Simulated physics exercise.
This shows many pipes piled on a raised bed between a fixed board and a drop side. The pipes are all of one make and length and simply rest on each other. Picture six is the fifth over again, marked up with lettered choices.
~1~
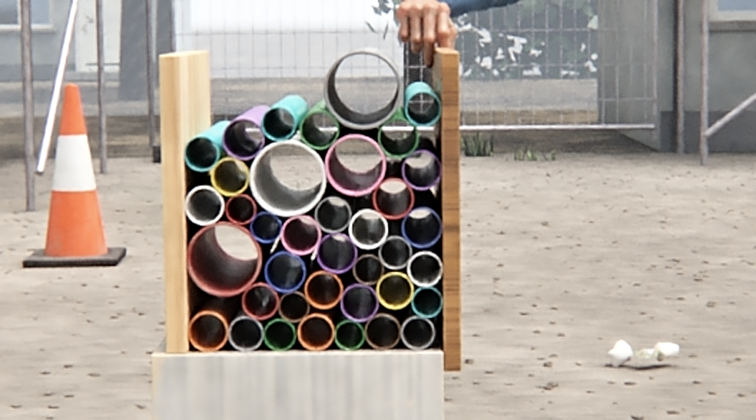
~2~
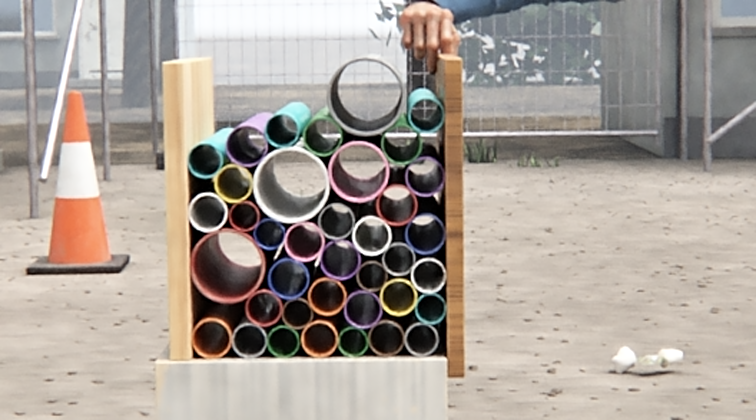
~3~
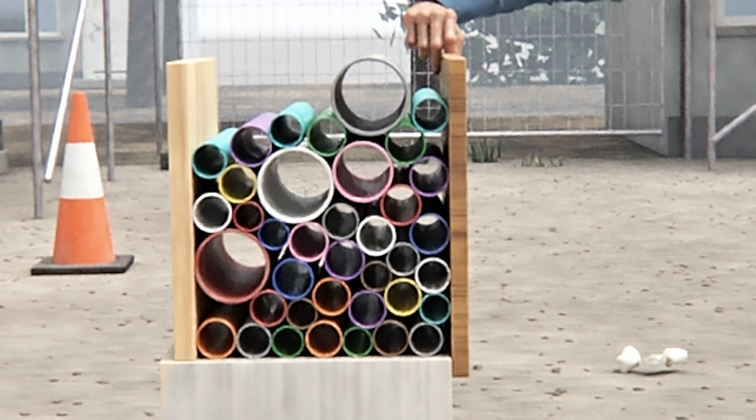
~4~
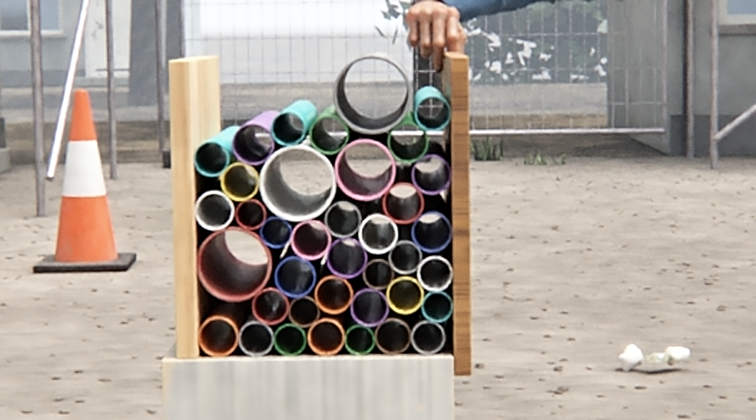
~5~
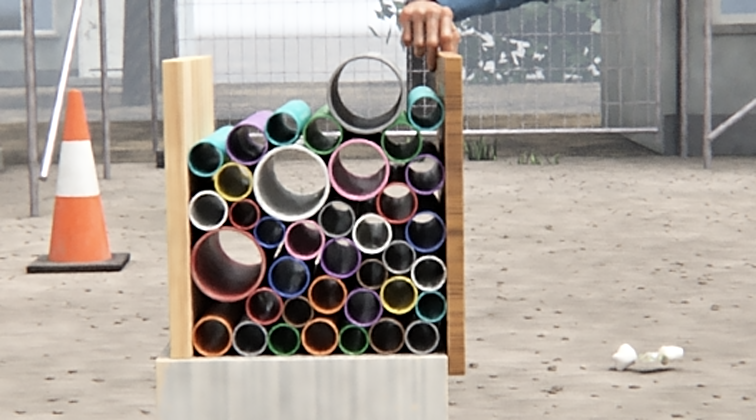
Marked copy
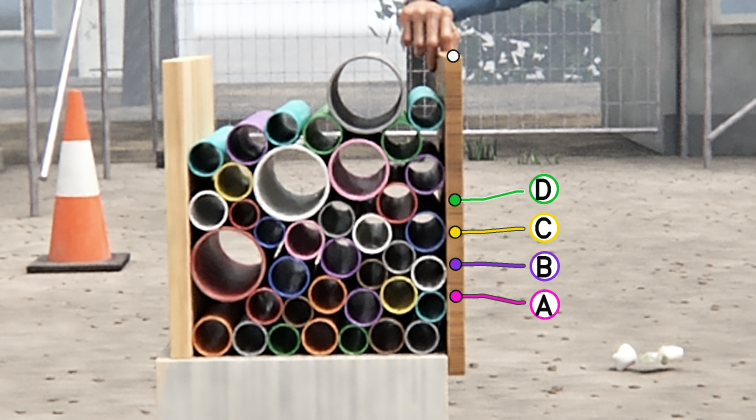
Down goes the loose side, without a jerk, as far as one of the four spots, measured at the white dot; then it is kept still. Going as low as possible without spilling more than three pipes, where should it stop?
Lower it to D and no more.
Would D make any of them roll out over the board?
At D: Yes.
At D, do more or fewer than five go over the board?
It loses fewer than five.
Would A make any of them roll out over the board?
Yes, at A.
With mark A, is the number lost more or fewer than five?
More than five.
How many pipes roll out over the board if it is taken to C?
At C the number is four.
On the copy, A at (456, 297); B at (455, 264); C at (455, 232); D at (455, 200); the white dot at (453, 56).
On D. First, top of the board (445, 120).
Then, top of the board (446, 195).
Finally, top of the board (446, 199), one out over the board.
By contrast, A more than three out over the board; B more than three out over the board; C four out over the board.
